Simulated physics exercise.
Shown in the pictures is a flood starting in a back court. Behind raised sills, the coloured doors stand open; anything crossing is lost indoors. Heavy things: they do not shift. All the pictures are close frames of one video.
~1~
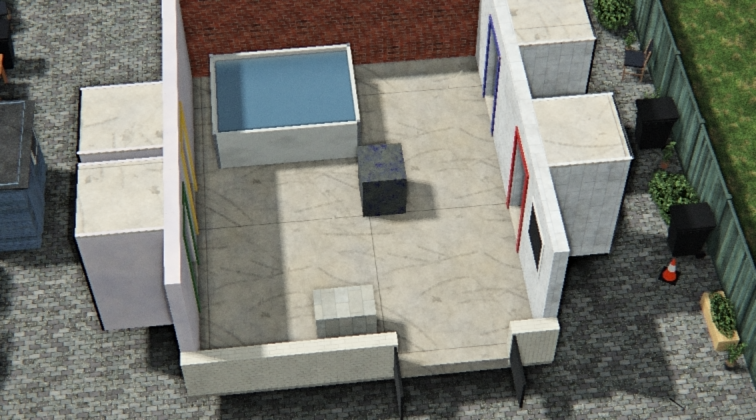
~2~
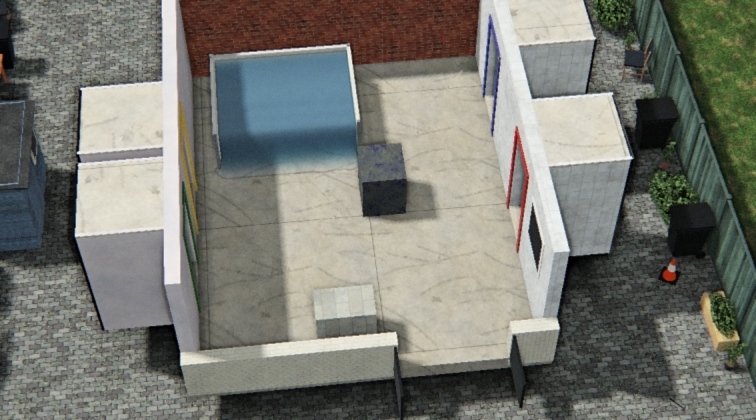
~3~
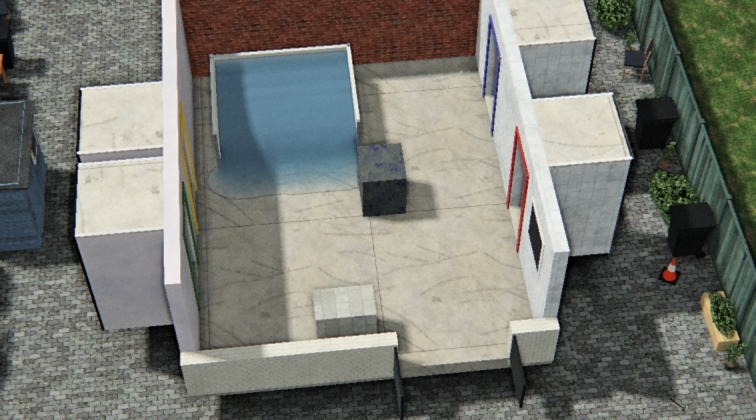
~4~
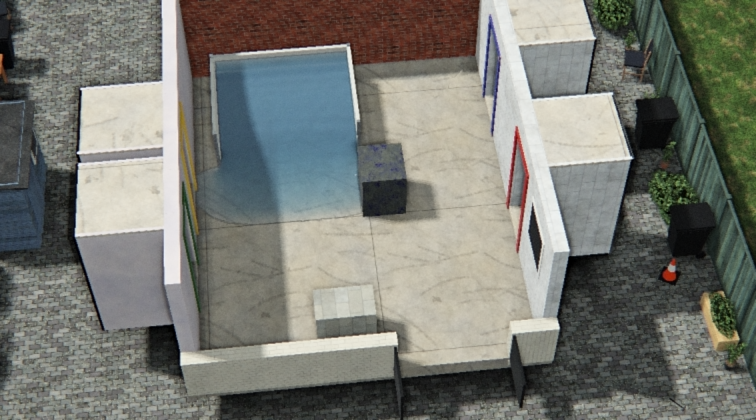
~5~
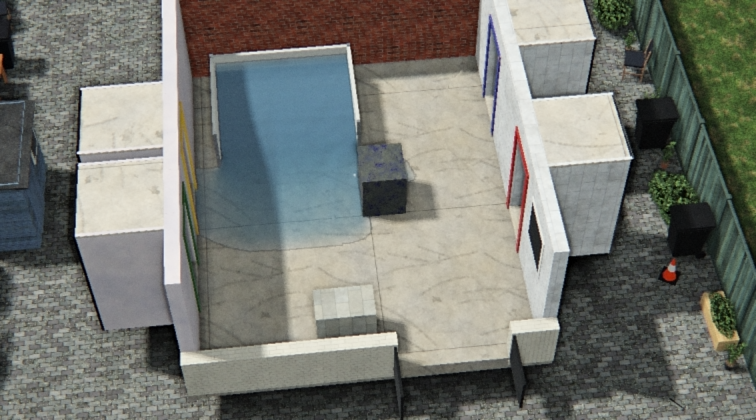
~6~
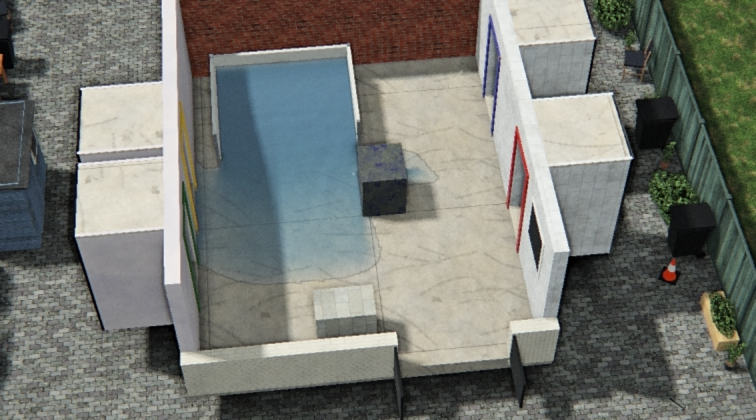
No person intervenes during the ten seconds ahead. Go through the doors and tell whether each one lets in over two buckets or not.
My prediction: Blue door: Not over the line on that one. Red door: Over the line on that one. Green door: Over the line on that one. Yellow door: Not over the line on that one.
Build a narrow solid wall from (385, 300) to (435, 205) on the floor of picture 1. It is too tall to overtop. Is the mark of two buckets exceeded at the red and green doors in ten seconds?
My take: The red door remains below the mark, but the green door tops the mark.
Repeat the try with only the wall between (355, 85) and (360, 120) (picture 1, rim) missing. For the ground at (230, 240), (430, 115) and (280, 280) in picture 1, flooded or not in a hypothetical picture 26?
Unwetted, submerged, unwetted.
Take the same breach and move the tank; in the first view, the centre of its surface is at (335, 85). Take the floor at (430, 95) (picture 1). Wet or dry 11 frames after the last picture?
Looks like it's bone-dry by then.
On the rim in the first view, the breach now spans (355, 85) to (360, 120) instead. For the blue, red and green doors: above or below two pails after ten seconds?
In that case the blue one breaks the limit, the red one breaks the limit and the green one stays within bounds.
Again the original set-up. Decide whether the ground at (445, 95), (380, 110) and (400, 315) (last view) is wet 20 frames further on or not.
First swamped, then spared, then swamped.
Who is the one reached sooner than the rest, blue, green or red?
That is the green door.
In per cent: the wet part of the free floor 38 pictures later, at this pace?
The answer is around 95 per cent.
A moment on, water covers 55 % of the floor; the blue door not reached, the red door not reached, the green door wet at the sill, nothing in, the yellow door wet at the sill, nothing in.
Next, water covers 65 % of the floor; the blue door wet at the sill, nothing in, the red door wet at the sill, nothing in, the green door under two buckets in, the yellow door wet at the sill, nothing in.
Then, water covers 75 % of the floor; the blue door under two buckets in, the red door wet at the sill, nothing in, the green door over two buckets in, the yellow door wet at the sill, nothing in.
Later, water covers 95 % of the floor; the blue door under two buckets in, the red door over two buckets in, the green door far over two buckets in, the yellow door wet at the sill, nothing in.
In the end, water covers 95 % of the floor; the blue door under two buckets in, the red door far over two buckets in, the green door far over two buckets in, the yellow door wet at the sill, nothing in.
